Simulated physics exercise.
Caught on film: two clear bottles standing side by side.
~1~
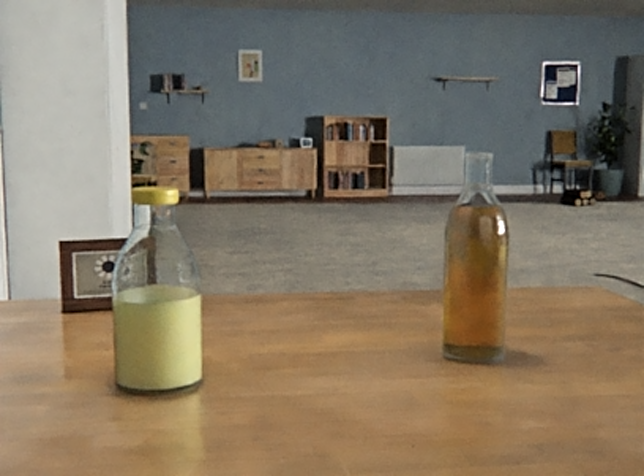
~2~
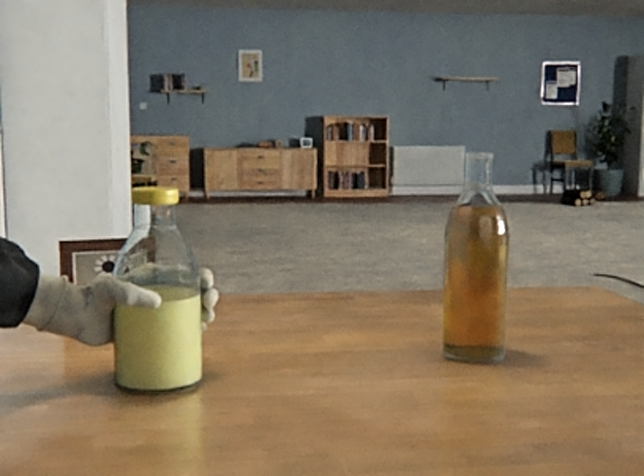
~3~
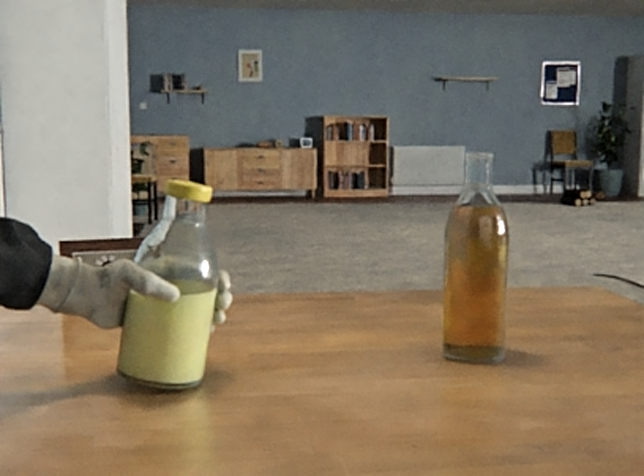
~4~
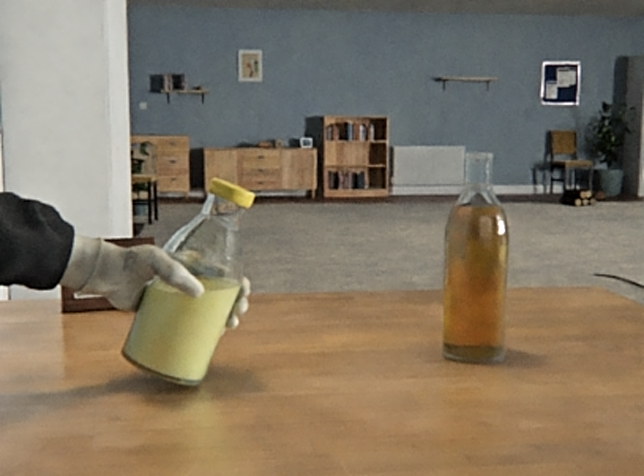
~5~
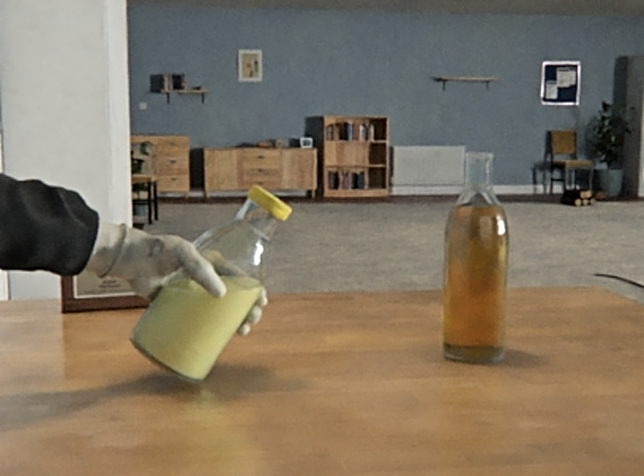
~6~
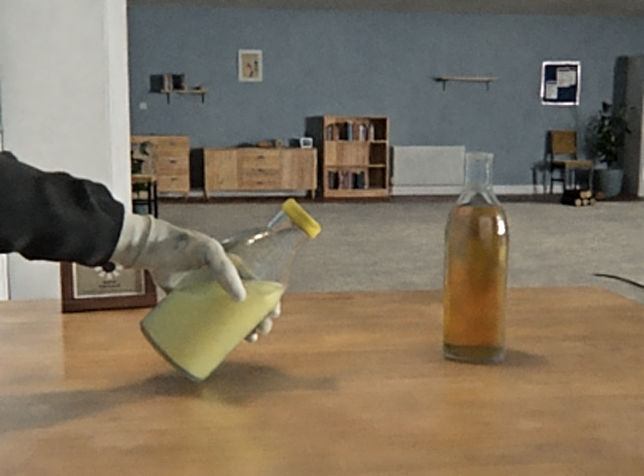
A gloved hand grasps the capped left bottle and tilts it toward the right.
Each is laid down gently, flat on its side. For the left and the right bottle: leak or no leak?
Left: It keeps it in. Right: It leaks.
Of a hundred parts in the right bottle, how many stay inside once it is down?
About 30 per cent.
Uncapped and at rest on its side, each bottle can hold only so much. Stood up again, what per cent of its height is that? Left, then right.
Near 18 and 22 in a hundred.
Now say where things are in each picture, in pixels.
Both stand upright; left bottle (156, 286) about half full, capped; right bottle (476, 253) about three quarters full, open, in the first picture.
A hand takes the left bottle; left bottle about half full, surface at (157, 295); right bottle about three quarters full, surface at (477, 206), in the second picture.
The left bottle leans; left bottle (175, 279) about half full; right bottle (476, 253) about three quarters full, in the third picture.
The left bottle leans; left bottle (198, 276) tipped 20°; right bottle about three quarters full, surface at (477, 206), in the fourth picture.
The left bottle leans; left bottle (220, 277) tipped 35°; right bottle (476, 253) about three quarters full, in the fifth picture.
The left bottle leans; left bottle (240, 282) tipped 45°, capped; right bottle about three quarters full, surface at (477, 206), open, in the sixth picture.
Next, the left bottle is nearly down; left bottle, dry at the neck.
After that, the left bottle lies flat; left bottle, dry at the neck.
Finally, both lie flat; left bottle, dry at the neck; right bottle, some has come out.
